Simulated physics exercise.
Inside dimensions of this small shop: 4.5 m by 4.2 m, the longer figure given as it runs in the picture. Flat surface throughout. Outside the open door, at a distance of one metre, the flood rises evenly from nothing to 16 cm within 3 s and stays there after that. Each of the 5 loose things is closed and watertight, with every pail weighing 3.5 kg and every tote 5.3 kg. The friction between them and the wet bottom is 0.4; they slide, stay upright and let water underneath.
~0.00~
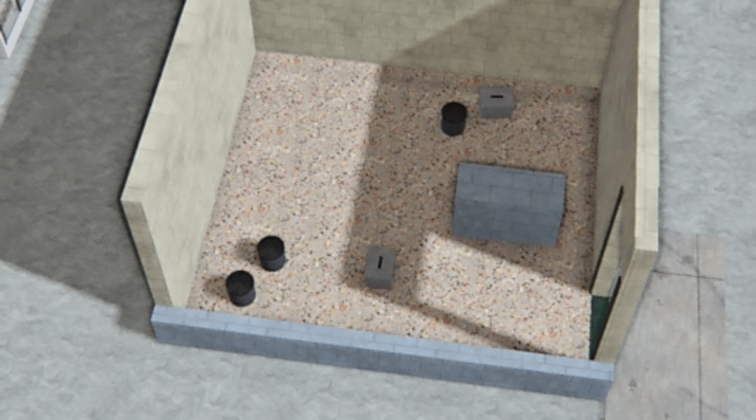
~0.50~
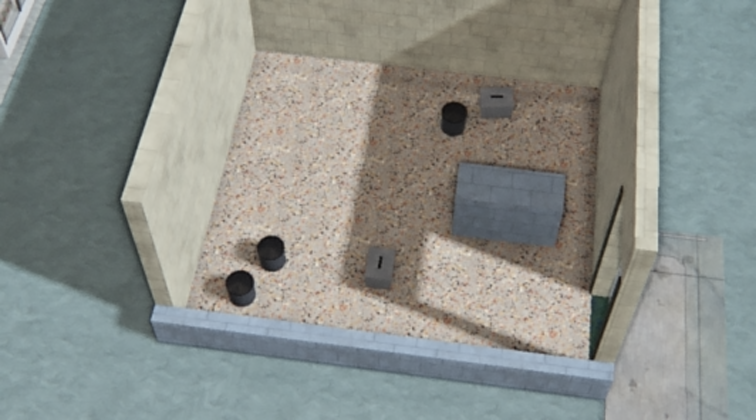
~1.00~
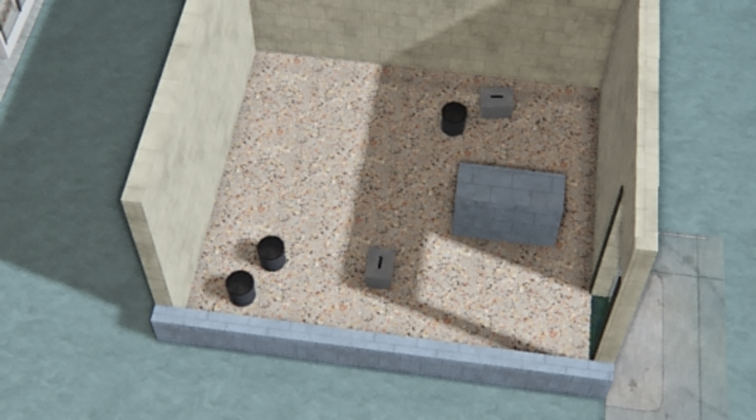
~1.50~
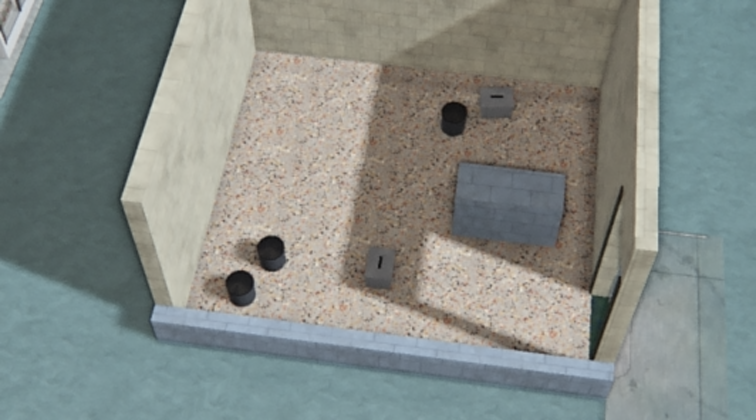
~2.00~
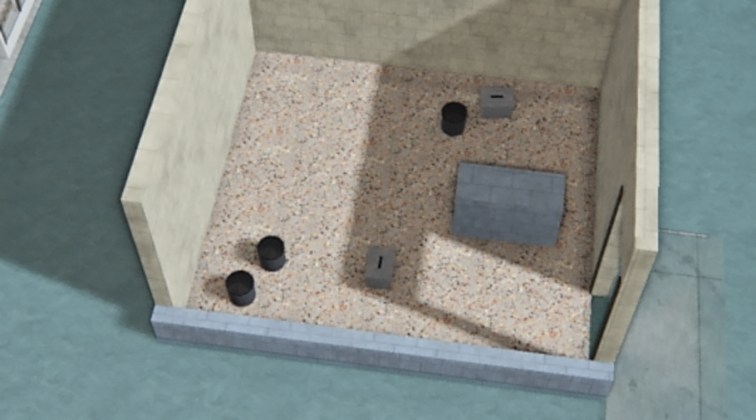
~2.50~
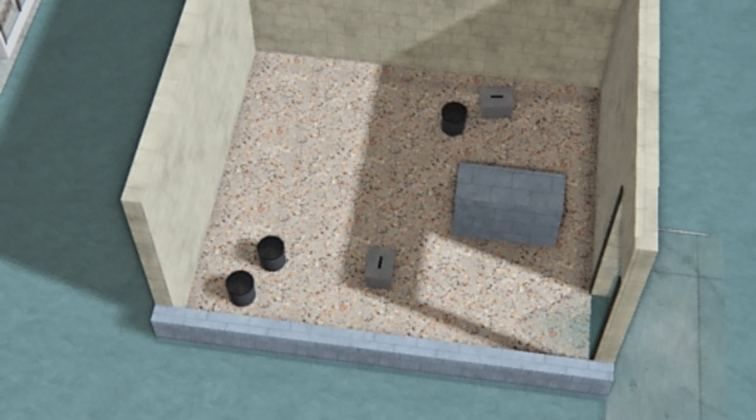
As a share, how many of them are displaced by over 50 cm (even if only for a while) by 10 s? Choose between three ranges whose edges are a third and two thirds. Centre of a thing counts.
The range is the middle one, a third to two thirds.
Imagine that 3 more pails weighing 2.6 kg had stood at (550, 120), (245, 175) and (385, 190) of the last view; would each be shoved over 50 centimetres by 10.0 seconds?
Inside the limit, then above the limit, then inside the limit.
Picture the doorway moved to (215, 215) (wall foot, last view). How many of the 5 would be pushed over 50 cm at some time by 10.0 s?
The answer then is 2.
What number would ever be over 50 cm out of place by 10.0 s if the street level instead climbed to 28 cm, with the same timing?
Then it comes to 5.
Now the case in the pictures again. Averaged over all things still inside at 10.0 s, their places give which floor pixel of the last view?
It works out to somewhere near (362, 105) on the floor.
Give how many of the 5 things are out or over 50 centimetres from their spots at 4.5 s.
Tally at that time: 0.
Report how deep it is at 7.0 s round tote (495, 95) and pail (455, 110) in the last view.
0 and 0 cm.
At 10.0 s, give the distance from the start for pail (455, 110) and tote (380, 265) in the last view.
The first is 0 cm from its start, the second 300 cm.
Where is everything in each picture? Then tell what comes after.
A pail at (454, 112), on the bottom; a tote at (380, 263) rests on the ground; water covers 0.0 m2; 0 of 5 have shifted, in the first frame.
A pail at (454, 112), on the bottom; a tote at (380, 263) rests on the ground; 0.0 m2 under water; 0 of 5 have shifted, in the second frame.
A pail at (454, 112), on the bottom; a tote at (380, 263) rests on the ground; 0.0 m2 under water; 0 of 5 have shifted, in the third frame.
A pail at (454, 112) rests on the ground; a tote at (380, 263) rests on the ground; 0.0 m2 under water; 0 of 5 have shifted, in the fourth frame.
A pail at (454, 112), on the bottom; a tote at (380, 263), on the bottom; water covers 0.0 m2; 0 of 5 have shifted, in the fifth frame.
A pail at (454, 112) rests on the ground; a tote at (380, 263), on the bottom; 0.4 m2 under water; 0 of 5 have shifted, in the sixth frame.
After 3.5 s 0 of 5 are over 50 cm from their spots; 0 afloat.
After 4.5 s 0 of 5 are over 50 cm from their spots; 0 afloat.
After 7.0 s 2 of 5 are over 50 cm from their spots; 2 afloat.
After 10.0 s 3 of 5 are over 50 cm from their spots, and 3 have been at some point; 3 afloat.
